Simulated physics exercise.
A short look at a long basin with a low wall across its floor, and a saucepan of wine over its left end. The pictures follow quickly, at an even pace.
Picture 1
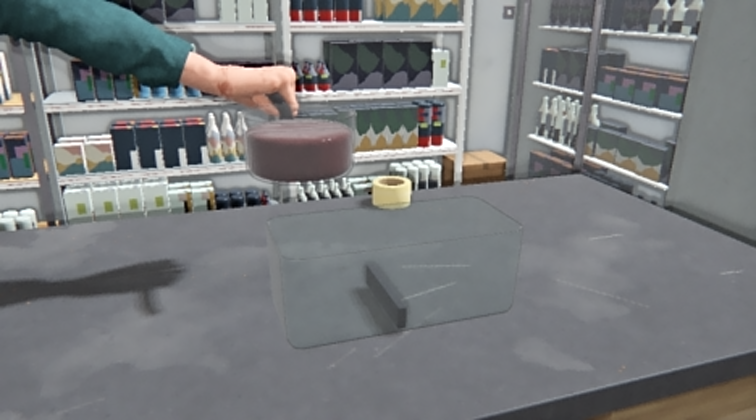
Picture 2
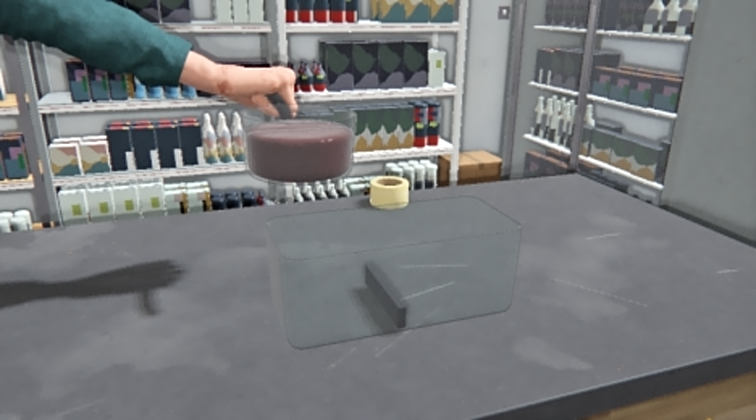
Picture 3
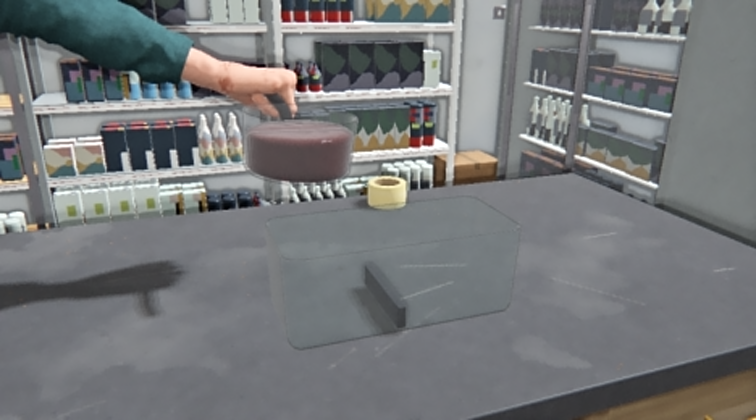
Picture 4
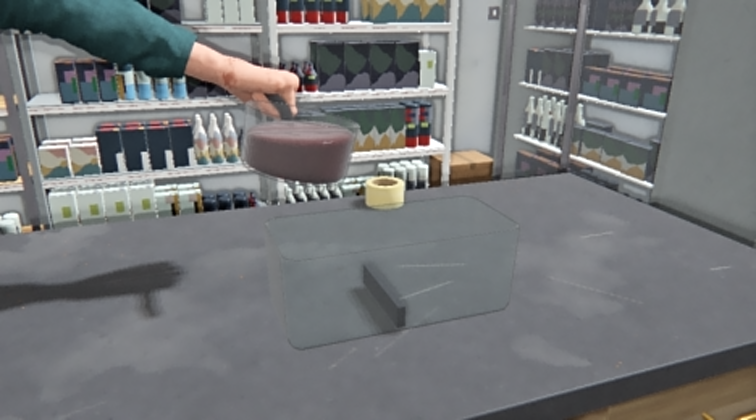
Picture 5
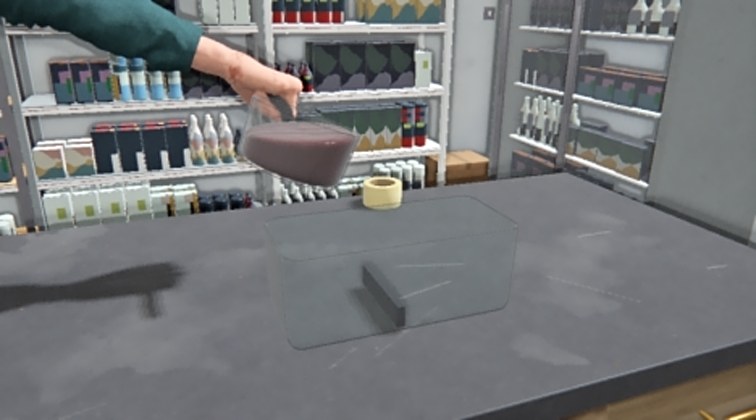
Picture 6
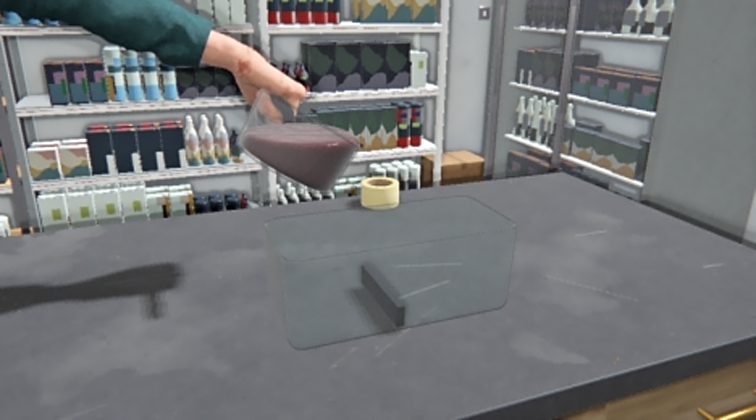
A hand in a dark green sleeve holds a clear, round saucepan of dark red wine above the left end of a long, transparent basin, tilting it steadily down to the right while the wine shifts inside. The basin, with a low dark wall across its floor, rests on a scuffed grey counter before a yellowish tape roll and stocked shop shelves. The slightly elevated camera drifts gently, sliding the background leftward.
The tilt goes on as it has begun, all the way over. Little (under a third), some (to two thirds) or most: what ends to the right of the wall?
It comes to from a third to two thirds.
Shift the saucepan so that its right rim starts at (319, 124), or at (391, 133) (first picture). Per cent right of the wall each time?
Near 15 % and 85 %.
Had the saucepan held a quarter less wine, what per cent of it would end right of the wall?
Roughly 45 in a hundred.
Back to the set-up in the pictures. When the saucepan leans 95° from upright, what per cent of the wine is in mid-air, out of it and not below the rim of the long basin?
Close to 35 per cent.
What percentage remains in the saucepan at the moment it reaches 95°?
It comes to 25 per cent or so.
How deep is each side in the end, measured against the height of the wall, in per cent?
Left: 40 %. Right: 50 %.
A moment on, the saucepan is tipped on its side and 26 per cent is still to pour, 7 is left of the wall and 32 right of it.
Next, the saucepan is tipped right over and 3 per cent is still to pour, 35 is left of the wall and 58 right of it.
Then the saucepan is tipped right over and 0 per cent is still to pour, 41 is left of the wall and 59 right of it.
Later the saucepan is tipped right over and 0 per cent is still to pour, 40 is left of the wall and 59 right of it.
Finally, 40 per cent lies left of the wall, 59 right of it and 1 outside.
